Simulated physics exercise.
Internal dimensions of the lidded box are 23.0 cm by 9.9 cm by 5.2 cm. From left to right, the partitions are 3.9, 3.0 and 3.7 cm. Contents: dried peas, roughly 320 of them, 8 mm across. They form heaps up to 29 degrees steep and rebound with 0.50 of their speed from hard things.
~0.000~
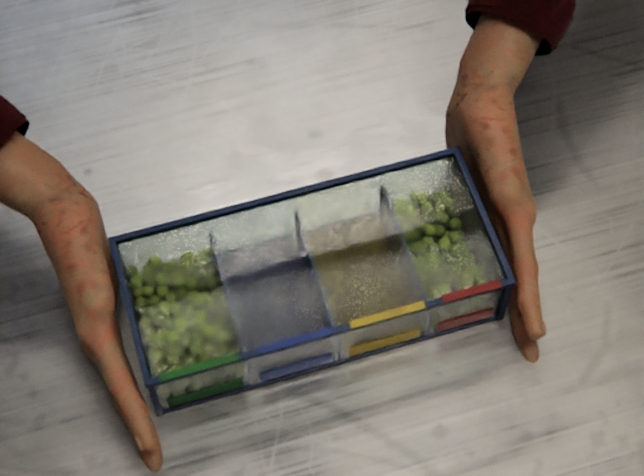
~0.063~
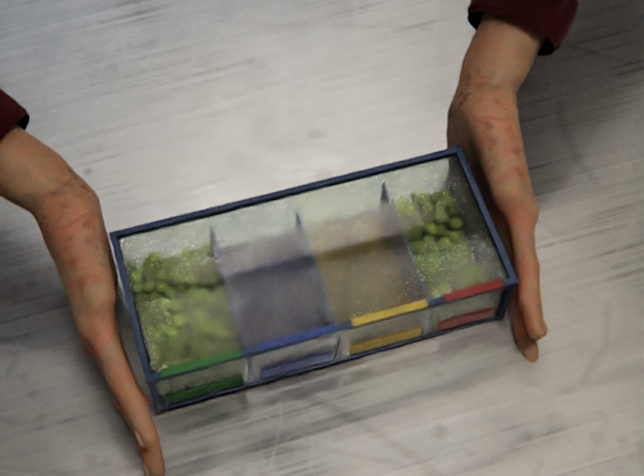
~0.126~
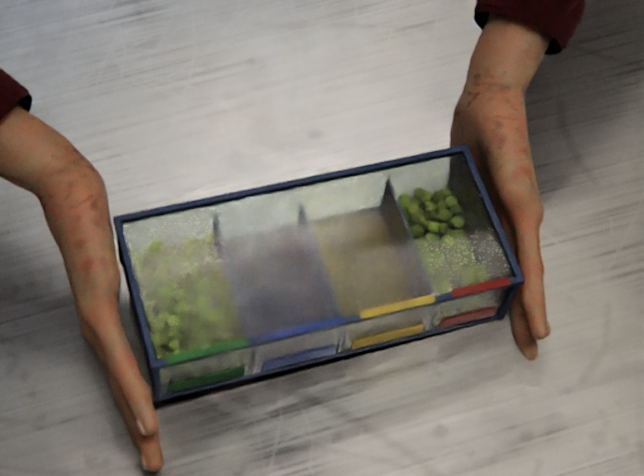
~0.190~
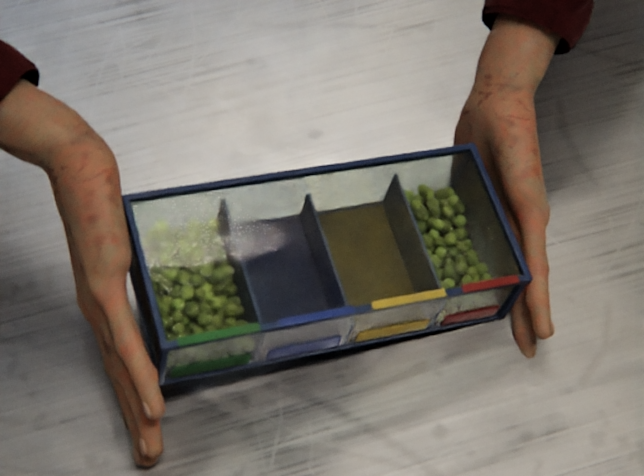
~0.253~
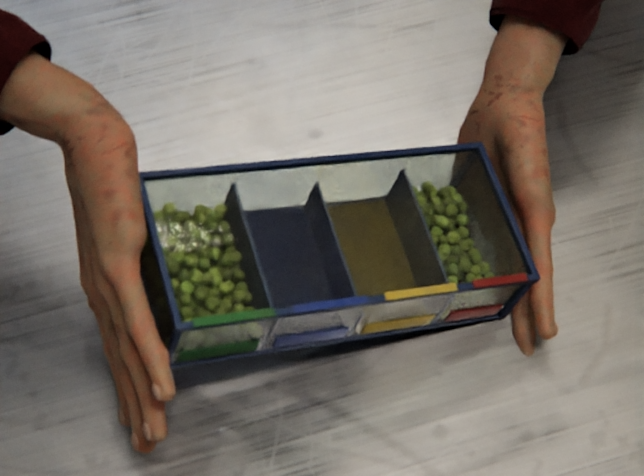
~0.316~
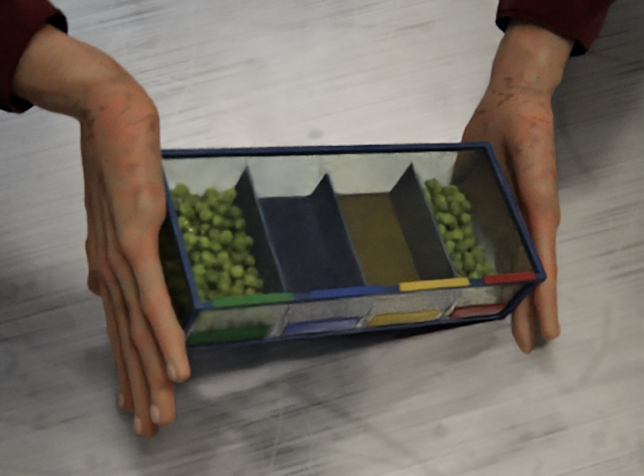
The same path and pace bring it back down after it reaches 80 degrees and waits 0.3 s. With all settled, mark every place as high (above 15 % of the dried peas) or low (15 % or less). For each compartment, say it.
Red: High; blue: Low; green: High; yellow: Low.
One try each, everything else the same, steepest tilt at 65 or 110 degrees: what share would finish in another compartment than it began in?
Try one gives around 5 %, try two around 15 %.
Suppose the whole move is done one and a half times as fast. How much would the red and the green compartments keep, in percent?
Then the red compartment would hold 40 per cent and the green one 50 per cent.
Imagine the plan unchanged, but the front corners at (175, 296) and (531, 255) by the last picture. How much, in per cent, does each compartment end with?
Red 40 %, blue 0 %, green 55 %, yellow 5 %.
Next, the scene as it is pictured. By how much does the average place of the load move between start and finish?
It shifts by roughly 2.0 cm.
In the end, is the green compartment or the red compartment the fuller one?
The green one has more.
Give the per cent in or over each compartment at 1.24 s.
Red 40 %, blue 0 %, green 55 %, yellow 5 %.
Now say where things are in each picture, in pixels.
Box tilt 0 degrees, front corners at (150, 380) and (507, 280); red 40 %, green 60 %, in the first picture.
Box tilt 1 degrees, front corners at (152, 375) and (509, 280), in the second picture.
Box tilt 6 degrees, front corners at (157, 362) and (516, 278), lowest corner right front, in the third picture.
Box tilt 11 degrees, front corners at (167, 343) and (524, 277), lowest corner right front, in the fourth picture.
Box tilt 17 degrees, front corners at (181, 324) and (531, 276), lowest corner right front, in the fifth picture.
Box tilt 22 degrees, front corners at (200, 304) and (538, 275), lowest corner right front; red 40 %, green 60 %. The box's pace is about 85 degrees a second, in the sixth picture.
After 1.24 s, tilt 80 degrees; red 40 %, green 55 %, yellow 5 %.
Then, at 1.86 s, tilt 39 degrees; red 40 %, blue 5 %, green 50 %, yellow 5 %.
Then, at 2.52 s, tilt 0 degrees; red 40 %, blue 5 %, green 50 %, yellow 5 %.
In the end, at 3.3 s, red 40 %, blue 5 %, green 50 %, yellow 5 %.
